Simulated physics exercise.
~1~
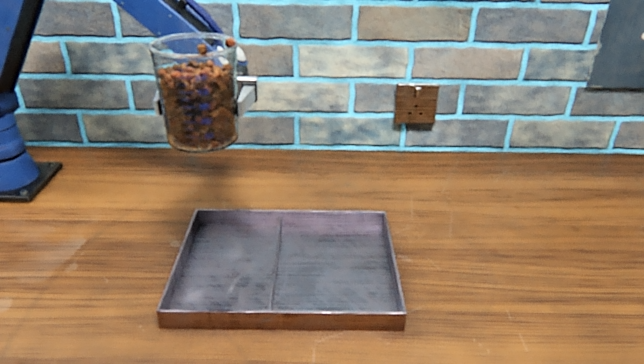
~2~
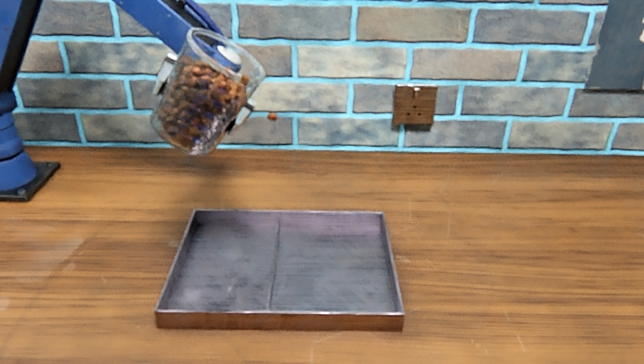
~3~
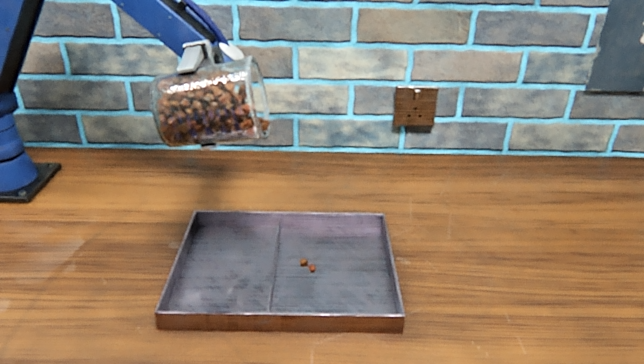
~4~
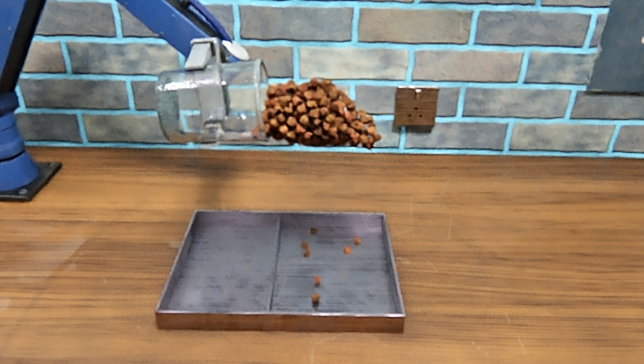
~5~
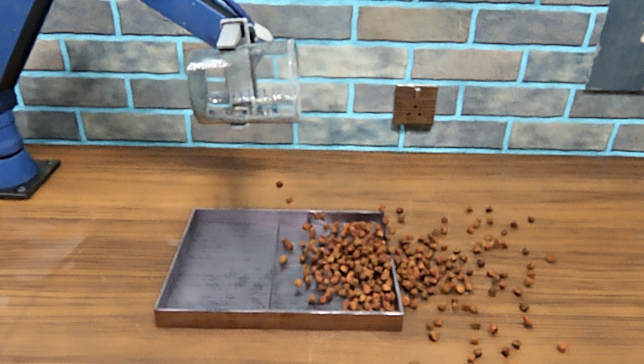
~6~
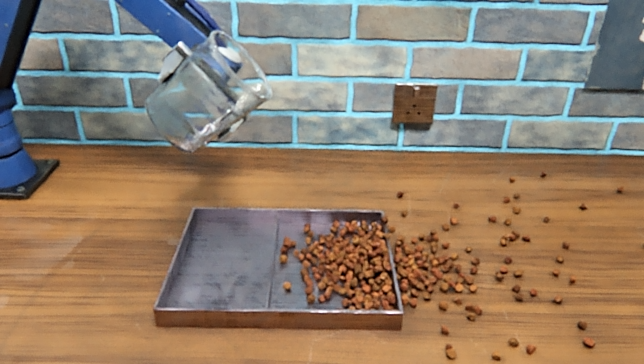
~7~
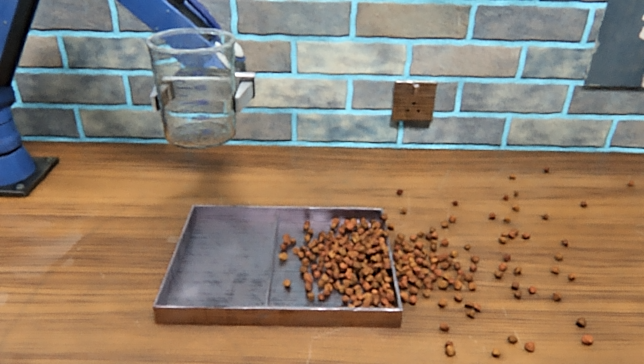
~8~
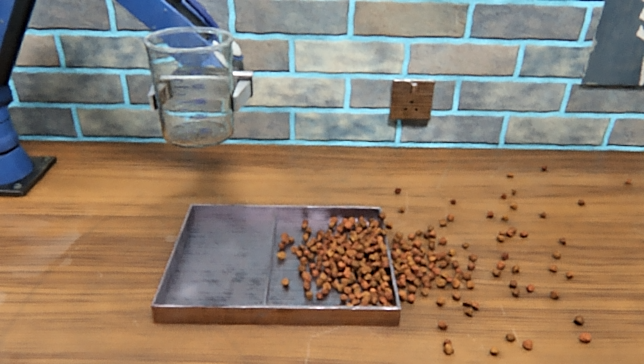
Blue robot arm tipping a glass of brown pellets over a divided tray, many scattering across the table, then righting the emptied glass.
